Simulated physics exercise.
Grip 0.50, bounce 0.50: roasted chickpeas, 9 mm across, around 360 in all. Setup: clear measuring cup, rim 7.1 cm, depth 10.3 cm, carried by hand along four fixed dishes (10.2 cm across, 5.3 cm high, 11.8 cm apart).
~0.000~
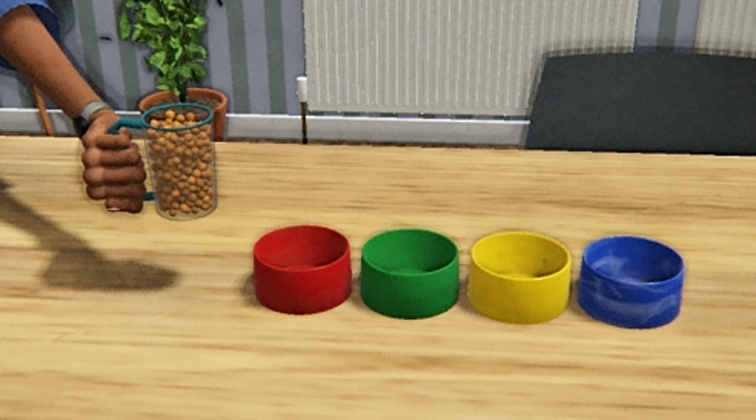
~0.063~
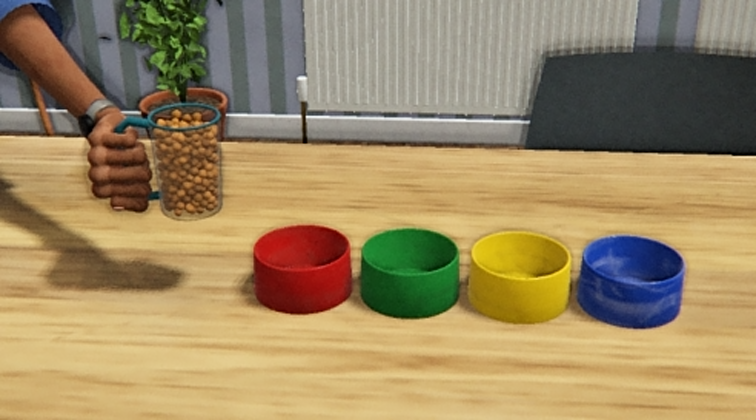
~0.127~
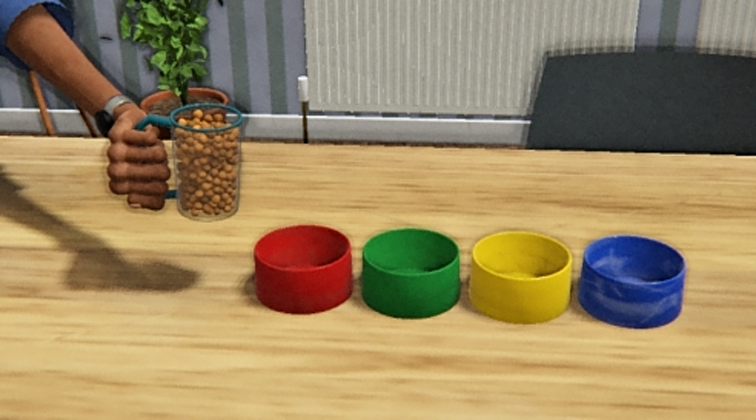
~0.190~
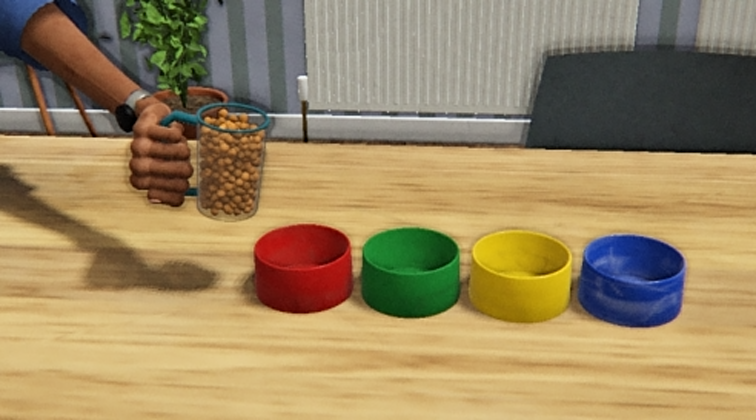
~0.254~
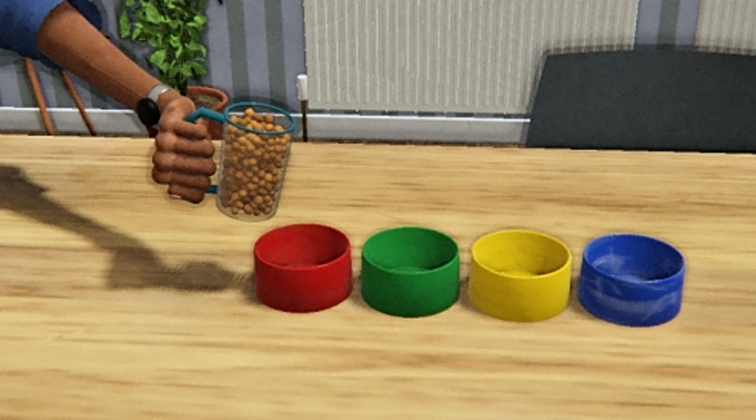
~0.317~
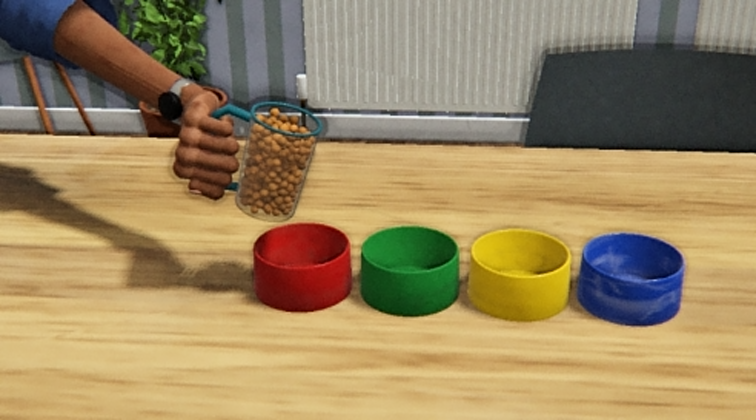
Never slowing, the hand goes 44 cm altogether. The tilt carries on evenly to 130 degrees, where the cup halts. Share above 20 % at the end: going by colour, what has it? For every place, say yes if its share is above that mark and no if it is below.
Red: No, blue: Yes, green: No, yellow: No, counter: No.
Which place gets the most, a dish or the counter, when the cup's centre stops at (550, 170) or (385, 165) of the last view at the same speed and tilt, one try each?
Most goes to: Blue, then green.
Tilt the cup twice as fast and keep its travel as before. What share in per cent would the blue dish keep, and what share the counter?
Blue 80; counter 10.
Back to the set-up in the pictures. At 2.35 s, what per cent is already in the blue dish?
Around 90 in a hundred by then.
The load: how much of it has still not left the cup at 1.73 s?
85 %.
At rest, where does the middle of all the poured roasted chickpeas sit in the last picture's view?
About (641, 279).
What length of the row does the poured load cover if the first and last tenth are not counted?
That stretch measures near 7 centimetres.
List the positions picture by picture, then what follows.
In the first frame, cup at (182, 163), tilt 0 degrees, lip at (211, 118), moved 0.0 cm; middle of the pieces at (180, 169); red dish at (302, 247); green dish at (410, 251); yellow dish at (521, 255); blue dish at (633, 259).
In the second frame, cup at (188, 163), tilt 1 degrees, lip at (218, 118), moved 0.6 cm; middle of the pieces at (186, 169).
In the third frame, cup at (207, 163), tilt 4 degrees, lip at (241, 121), moved 2.6 cm; middle of the pieces at (205, 169).
In the fourth frame, cup at (230, 163), tilt 8 degrees, lip at (267, 123), moved 5.1 cm; middle of the pieces at (228, 169).
In the fifth frame, cup at (253, 163), tilt 12 degrees, lip at (294, 126), moved 7.6 cm; middle of the pieces at (250, 169).
In the sixth frame, cup at (276, 163), tilt 16 degrees, lip at (320, 129), moved 10.0 cm; middle of the pieces at (272, 168); red dish at (302, 245); green dish at (410, 249); yellow dish at (520, 253); blue dish at (633, 257). Its pace works out near 65 degrees a second; the hand travels 39 cm a second.
Then, at 1.16 s, tilt 69 degrees; cup holds 100 %.
After 1.73 s, tilt 104 degrees; cup holds 85 %, blue 5 %.
After 2.35 s, tilt 130 degrees; cup holds 0 %, blue 90 %.
By 2.8 s all is still; red 0 %, blue 90 %, green 0 %, yellow 0 %, counter 10 %.
